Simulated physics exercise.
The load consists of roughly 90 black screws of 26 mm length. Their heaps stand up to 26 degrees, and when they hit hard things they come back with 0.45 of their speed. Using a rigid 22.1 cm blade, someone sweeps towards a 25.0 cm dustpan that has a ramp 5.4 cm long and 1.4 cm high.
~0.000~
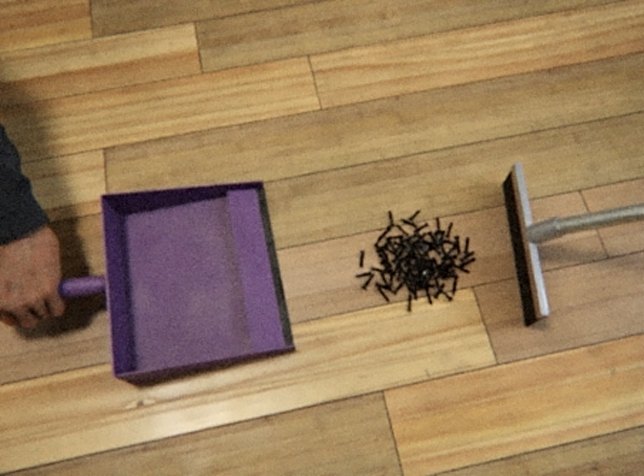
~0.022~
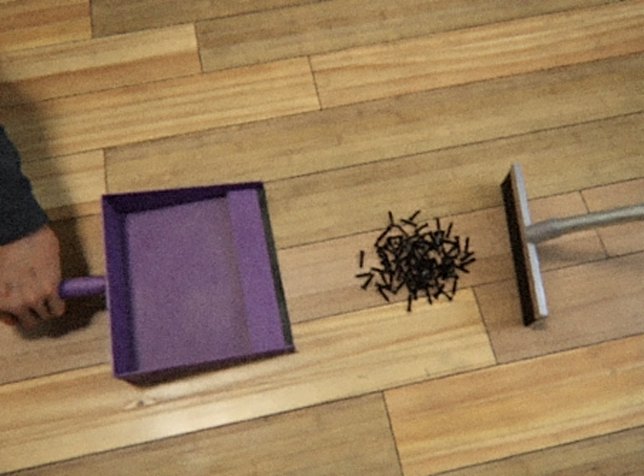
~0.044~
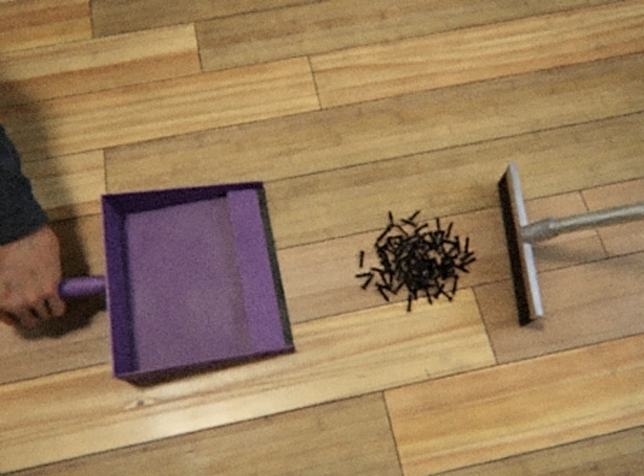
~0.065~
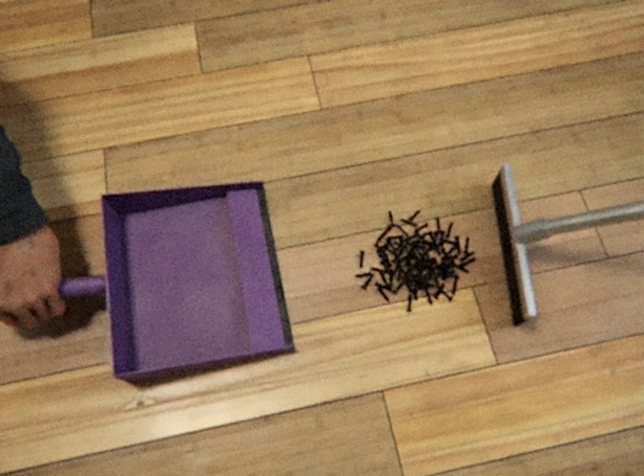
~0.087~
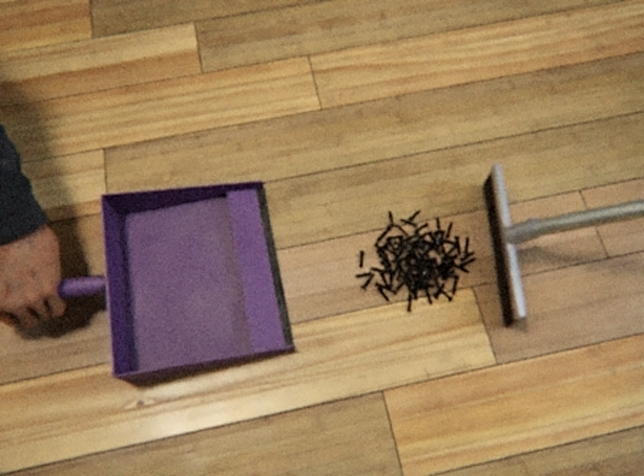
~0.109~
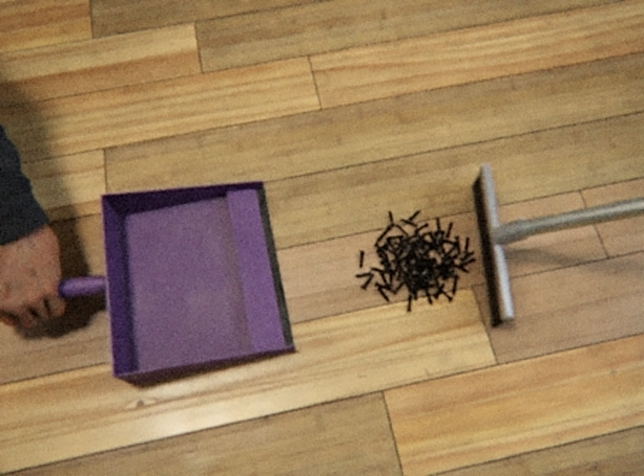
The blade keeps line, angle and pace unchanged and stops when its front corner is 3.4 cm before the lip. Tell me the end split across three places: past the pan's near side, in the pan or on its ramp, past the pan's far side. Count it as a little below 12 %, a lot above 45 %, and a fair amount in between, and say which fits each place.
Near side: A little, pan: A fair amount, far side: A little.
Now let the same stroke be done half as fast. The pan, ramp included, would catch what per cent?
In that case close to 10 per cent.
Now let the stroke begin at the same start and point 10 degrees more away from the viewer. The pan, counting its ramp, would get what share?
Roughly 15 per cent.
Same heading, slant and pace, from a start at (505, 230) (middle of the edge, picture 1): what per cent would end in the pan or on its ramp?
About 25 per cent.
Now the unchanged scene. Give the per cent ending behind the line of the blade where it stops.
Roughly 0 percent of it.
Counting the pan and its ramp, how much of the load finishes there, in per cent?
I reckon around 20 in a hundred.
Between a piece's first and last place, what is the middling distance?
20 cm or so.
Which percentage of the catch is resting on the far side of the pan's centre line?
Roughly 40 in a hundred.
Then, at 0.27 s, middle of the blade 17 cm from the lip; 0 % over the lip, far side 0 %, near side 0 %.
Then, at 0.38 s, middle of the blade 9 cm from the lip; 0 % over the lip, far side 0 %, near side 0 %.
Then, at 0.62 s, middle of the blade 5 cm from the lip; 25 % over the lip, far side 5 %, near side 0 %.
In the end, at 1.6 s, near side 0 %, pan 20 %, far side 5 %, in front of the lip or behind the blade 75 %.
